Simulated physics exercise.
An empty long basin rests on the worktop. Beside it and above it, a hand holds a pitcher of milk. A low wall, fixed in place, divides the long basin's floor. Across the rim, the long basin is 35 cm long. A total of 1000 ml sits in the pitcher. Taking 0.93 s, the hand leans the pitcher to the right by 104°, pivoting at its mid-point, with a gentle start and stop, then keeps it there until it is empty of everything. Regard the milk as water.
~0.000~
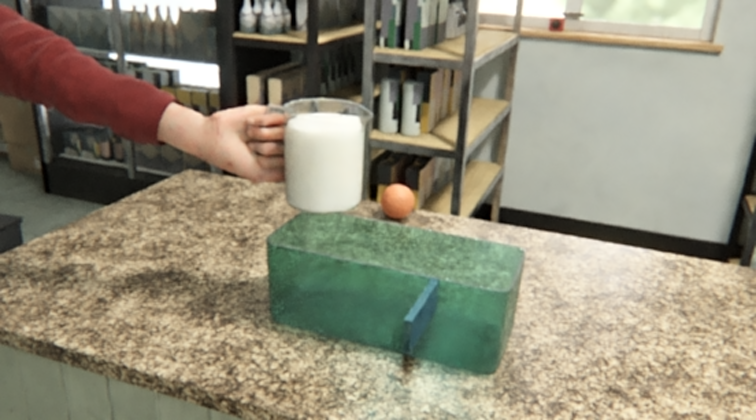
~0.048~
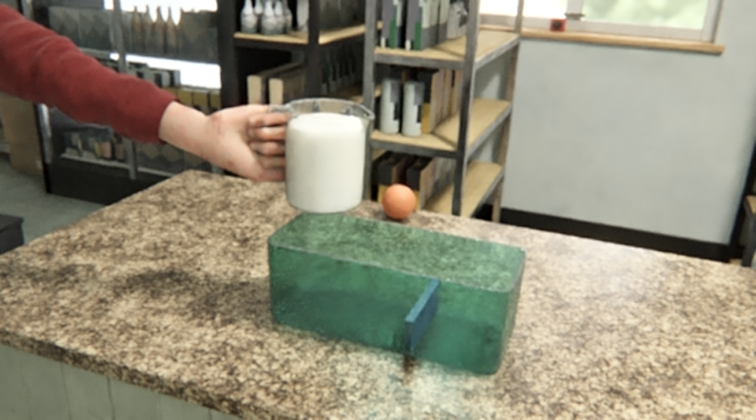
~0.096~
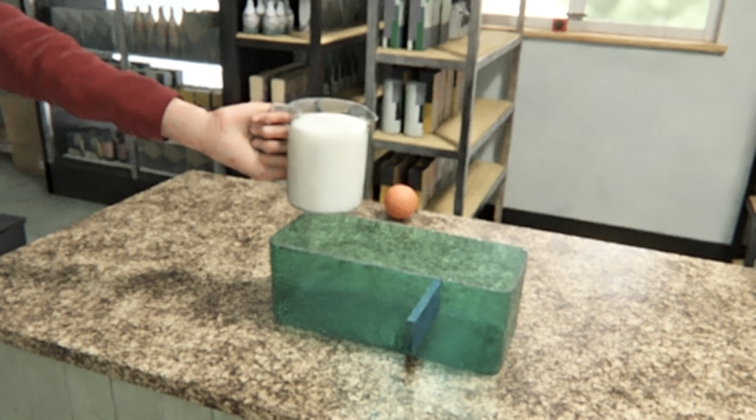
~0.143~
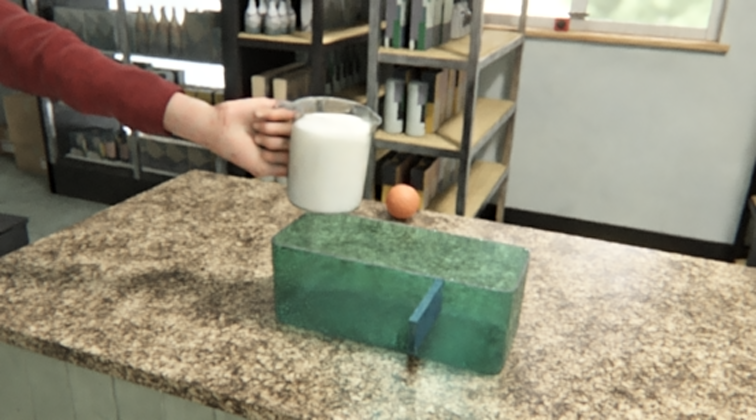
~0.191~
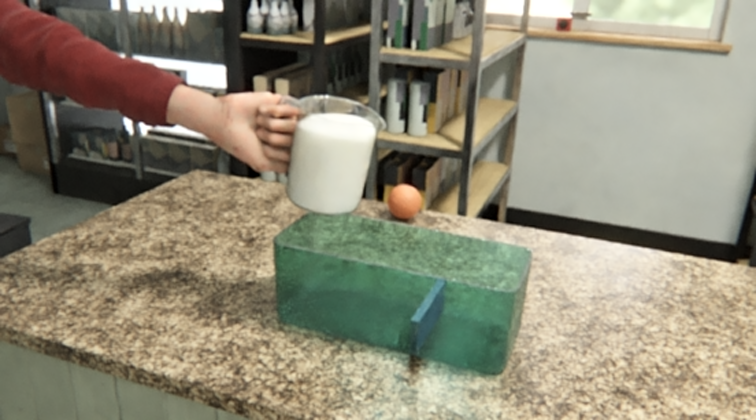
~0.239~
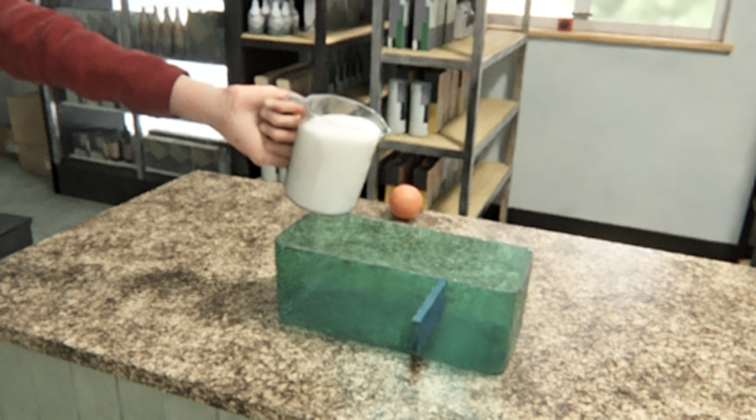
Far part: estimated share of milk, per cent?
28 per cent.
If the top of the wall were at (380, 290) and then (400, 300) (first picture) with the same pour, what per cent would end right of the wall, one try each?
95 per cent first, 80 per cent second.
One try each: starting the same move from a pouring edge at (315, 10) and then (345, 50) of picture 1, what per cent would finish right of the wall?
5 per cent first, 5 per cent second.
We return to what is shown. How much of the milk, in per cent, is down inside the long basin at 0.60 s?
6 %, more or less.
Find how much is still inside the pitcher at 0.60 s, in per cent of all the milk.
Roughly 80 per cent.
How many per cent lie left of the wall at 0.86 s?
The left part holds close to 30 per cent.
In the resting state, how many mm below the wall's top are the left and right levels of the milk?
Looks like roughly 28 mm on the left and roughly 36 mm on the right.
After 0.60 s the tilt is 74° and 79 per cent is still to pour, 3 is left of the wall and 4 right of it.
After 0.86 s the tilt is 102° and 30 per cent is still to pour, 31 is left of the wall and 24 right of it.
After 1.13 s the tilt is 104° and 5 per cent is still to pour, 64 is left of the wall and 27 right of it.
After 1.43 s the tilt is 104° and 0 per cent is still to pour, 71 is left of the wall and 28 right of it.
In the end 71 per cent lies left of the wall, 28 right of it and 1 outside.
